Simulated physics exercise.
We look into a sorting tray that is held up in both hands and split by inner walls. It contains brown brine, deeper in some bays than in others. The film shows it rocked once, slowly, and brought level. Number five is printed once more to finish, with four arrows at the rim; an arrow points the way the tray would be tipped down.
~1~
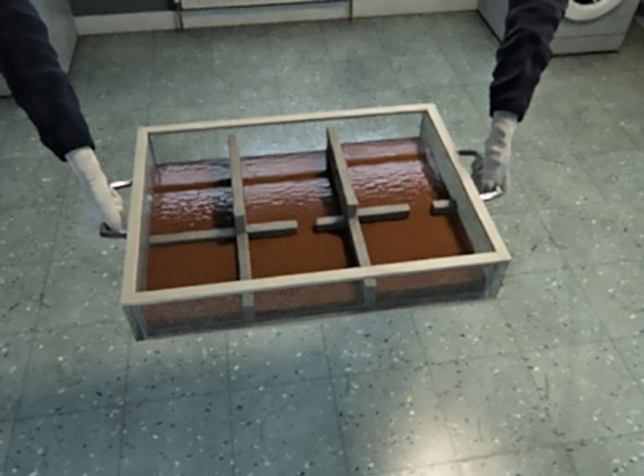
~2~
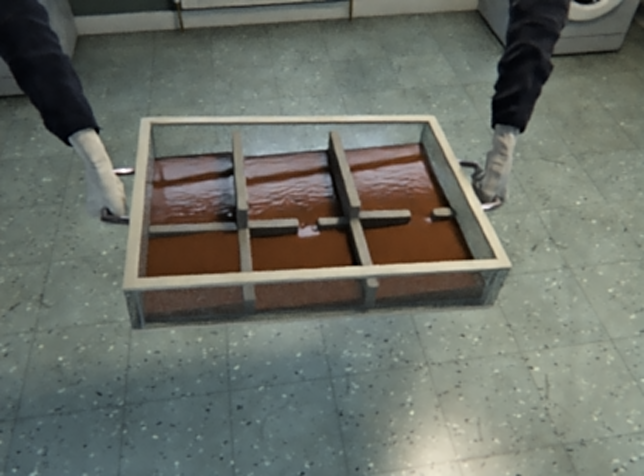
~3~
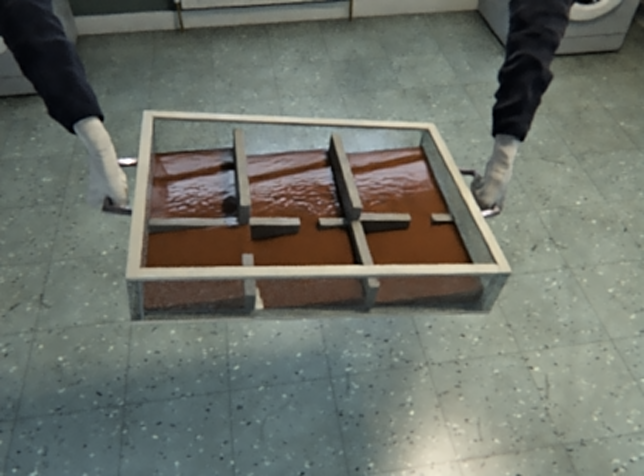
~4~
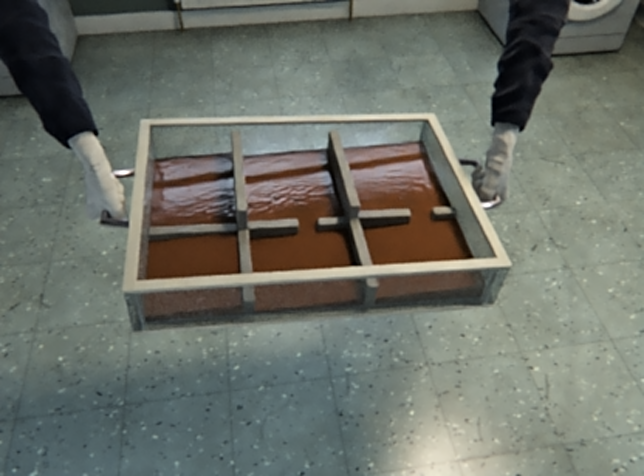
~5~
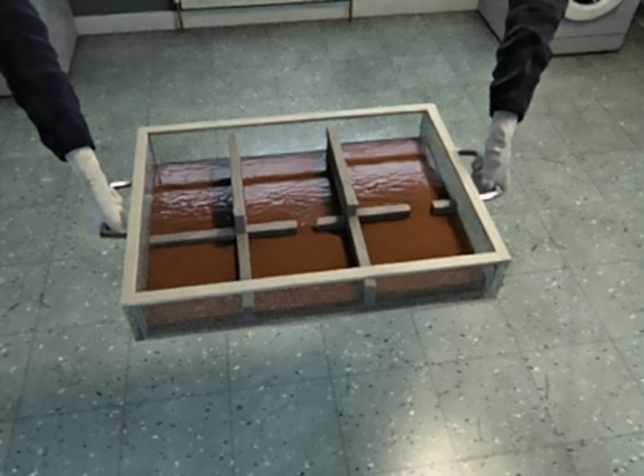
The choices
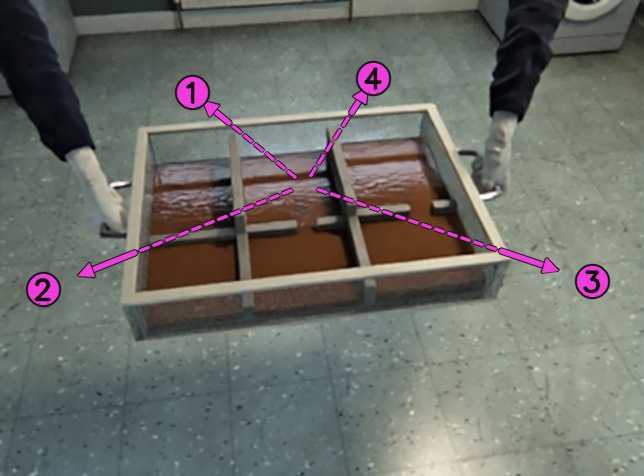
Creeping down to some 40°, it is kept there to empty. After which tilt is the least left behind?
3 is best.
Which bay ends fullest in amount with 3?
The front right bay.
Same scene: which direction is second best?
Direction 2.
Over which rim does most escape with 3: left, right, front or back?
The right rim.
On the marked copy, 1 ends at (207, 104); 2 ends at (83, 273); 3 ends at (552, 268); 4 ends at (364, 92).
Choosing 1, about 30 % stays in the tray, the largest part in the back left bay.
Choosing 2, about 20 % stays in the tray, the largest part in the front left bay.
Choosing 3, about 15 % stays in the tray, the largest part in the front right bay.
Choosing 4, about 28 % stays in the tray, the largest part in the back right bay.
